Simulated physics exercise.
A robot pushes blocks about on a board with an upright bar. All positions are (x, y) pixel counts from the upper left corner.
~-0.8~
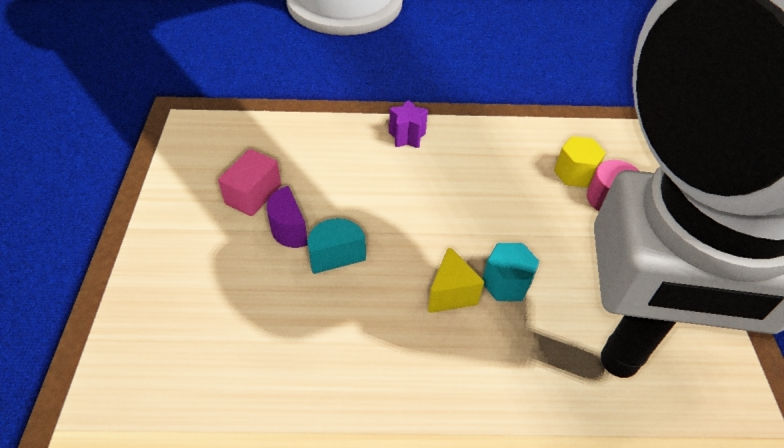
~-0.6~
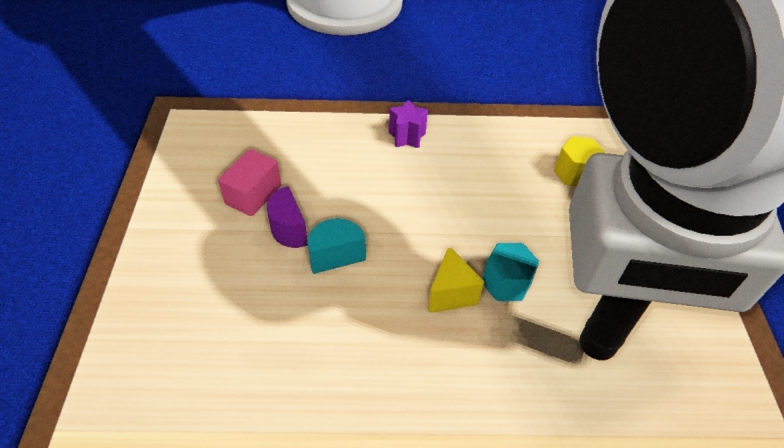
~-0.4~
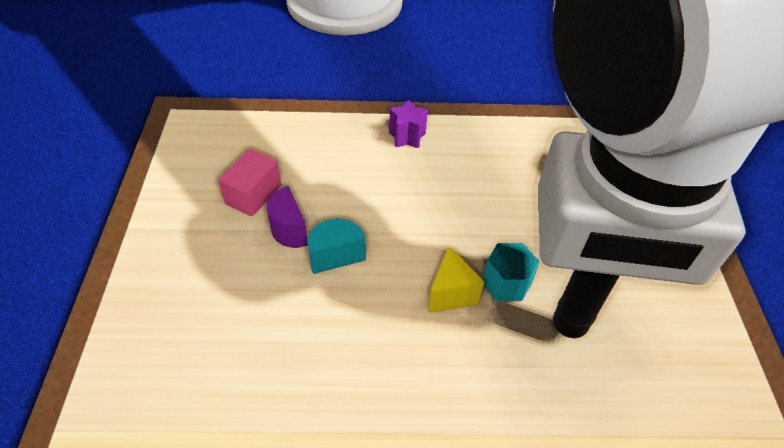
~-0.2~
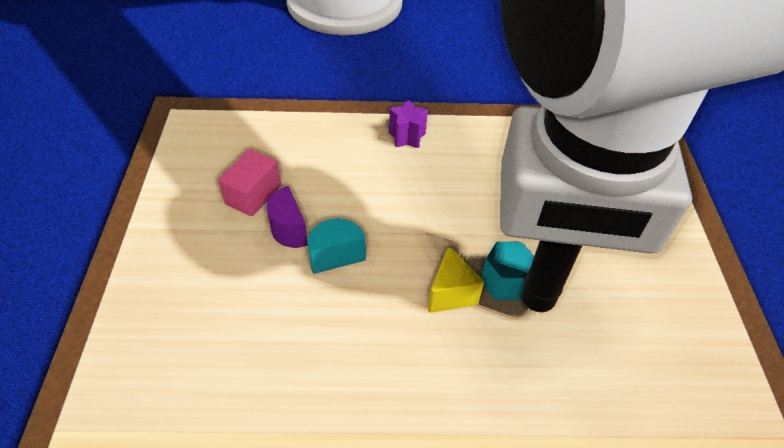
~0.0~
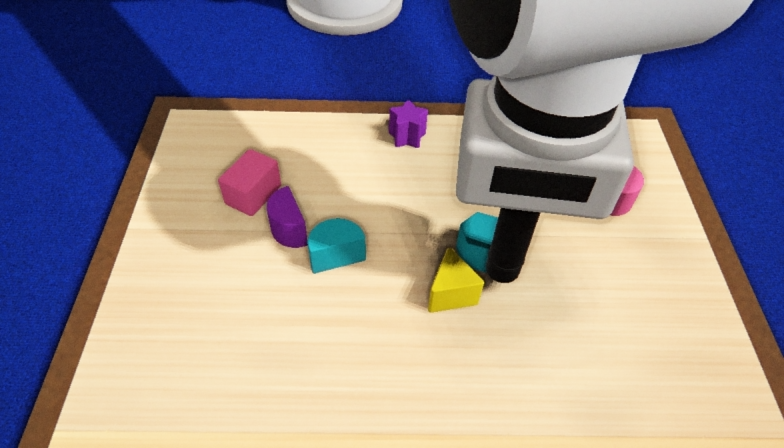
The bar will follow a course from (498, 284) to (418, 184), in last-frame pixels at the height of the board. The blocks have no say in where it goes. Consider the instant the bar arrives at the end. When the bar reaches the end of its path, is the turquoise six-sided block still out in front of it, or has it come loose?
Slid off.
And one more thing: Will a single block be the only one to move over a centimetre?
Yes, that is how it ends up.
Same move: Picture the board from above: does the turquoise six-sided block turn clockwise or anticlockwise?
From above, it turns clockwise.
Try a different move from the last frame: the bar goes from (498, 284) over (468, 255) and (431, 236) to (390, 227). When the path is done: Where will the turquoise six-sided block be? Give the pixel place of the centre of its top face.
Most likely (457, 190).
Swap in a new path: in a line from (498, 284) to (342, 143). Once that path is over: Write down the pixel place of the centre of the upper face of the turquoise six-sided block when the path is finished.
My estimate: (459, 181).
What follows on the original path. One third of the way, bar (472, 233); turquoise six-sided block (464, 195), turned 30° clockwise.
Two thirds of the way, bar (444, 198); turquoise six-sided block (448, 162), turned 60° clockwise.
At the end, bar (419, 169); yellow triangular piece not moved; turquoise six-sided block (445, 143), turned 90° clockwise.
